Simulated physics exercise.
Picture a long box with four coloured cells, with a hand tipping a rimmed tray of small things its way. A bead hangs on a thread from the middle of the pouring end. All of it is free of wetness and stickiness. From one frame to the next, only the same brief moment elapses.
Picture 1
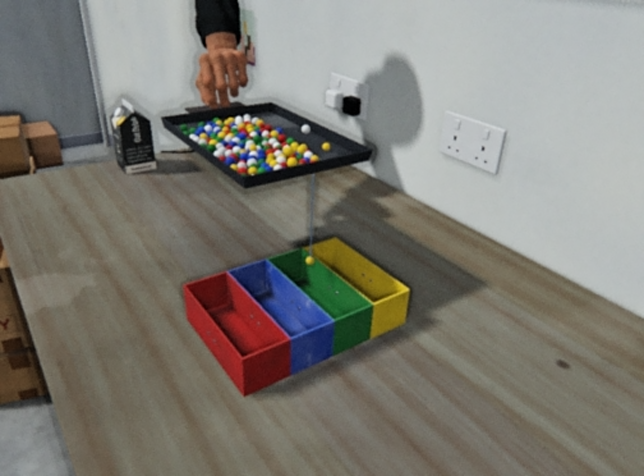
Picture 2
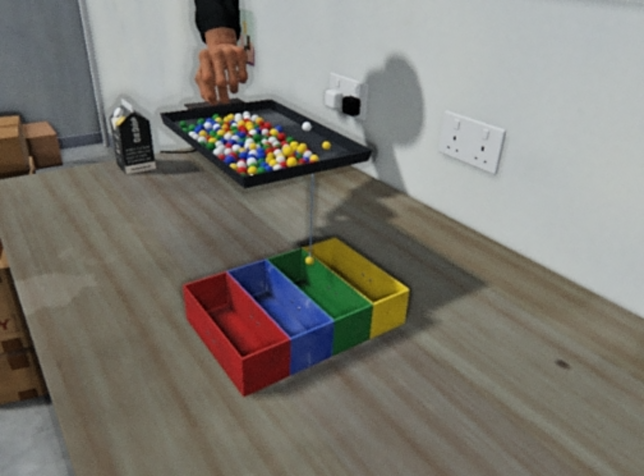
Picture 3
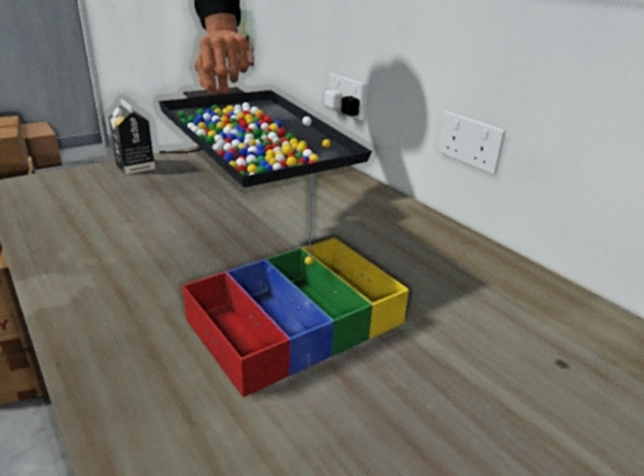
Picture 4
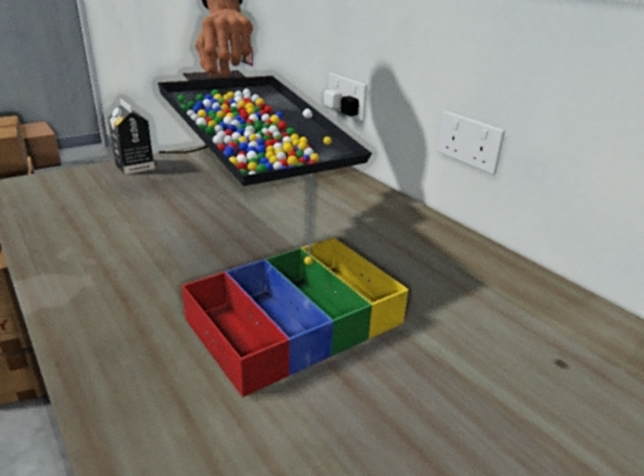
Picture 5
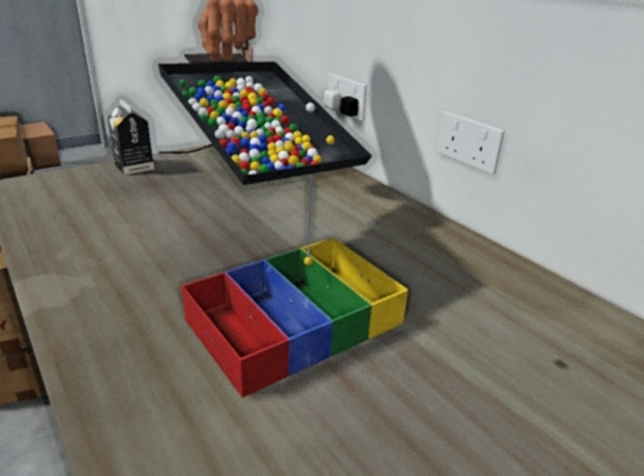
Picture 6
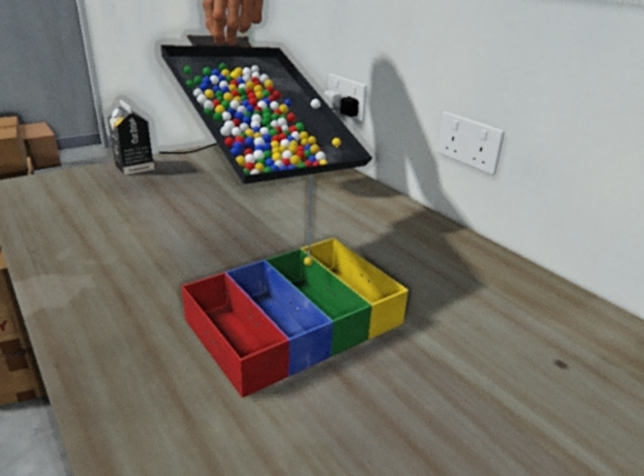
A hand raising the far end of a black tray, coloured plastic beads starting to shift across it above a four-coloured box.
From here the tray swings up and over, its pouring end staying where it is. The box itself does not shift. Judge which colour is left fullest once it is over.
Yellow is left fullest.
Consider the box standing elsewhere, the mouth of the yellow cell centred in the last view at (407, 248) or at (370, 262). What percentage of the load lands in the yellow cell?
Roughly 0% the first time and 40% the second time.
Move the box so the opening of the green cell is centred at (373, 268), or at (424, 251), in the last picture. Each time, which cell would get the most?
Going by the two tries in order: The green cell, then that red cell.
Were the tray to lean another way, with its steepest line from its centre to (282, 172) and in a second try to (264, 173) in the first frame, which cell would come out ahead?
The first time it is the blue cell, and the second time it is the cell in blue.
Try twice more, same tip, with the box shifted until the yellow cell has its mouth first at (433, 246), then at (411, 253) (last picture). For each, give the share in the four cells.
You'd get about 80 per cent first and about 90 per cent second.
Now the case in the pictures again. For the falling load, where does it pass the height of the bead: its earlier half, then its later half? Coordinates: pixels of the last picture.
I'd say around (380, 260) at first, then around (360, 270).
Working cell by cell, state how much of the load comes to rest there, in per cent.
The red cell gets about 0, the blue cell about 10, the green cell about 20 and the yellow cell about 40.
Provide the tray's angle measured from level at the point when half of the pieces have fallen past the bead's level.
At about 100°.
Soon, tray tipped steeply; most on the tray; a stray few in the yellow cell; a small part falling or outside the box.
A while on, tray tipped past a quarter turn; a small part on the tray; about a quarter in the yellow cell; a small part in the green cell; a small part in the blue cell; about half falling or outside the box.
Towards the end, tray tipped past a quarter turn; about a third in the yellow cell; about a quarter in the green cell; a small part in the blue cell; about a third falling or outside the box.
Finally, tray tipped past a quarter turn; about a third in the yellow cell; about a quarter in the green cell; a small part in the blue cell; none in the red cell; about a third outside the box.
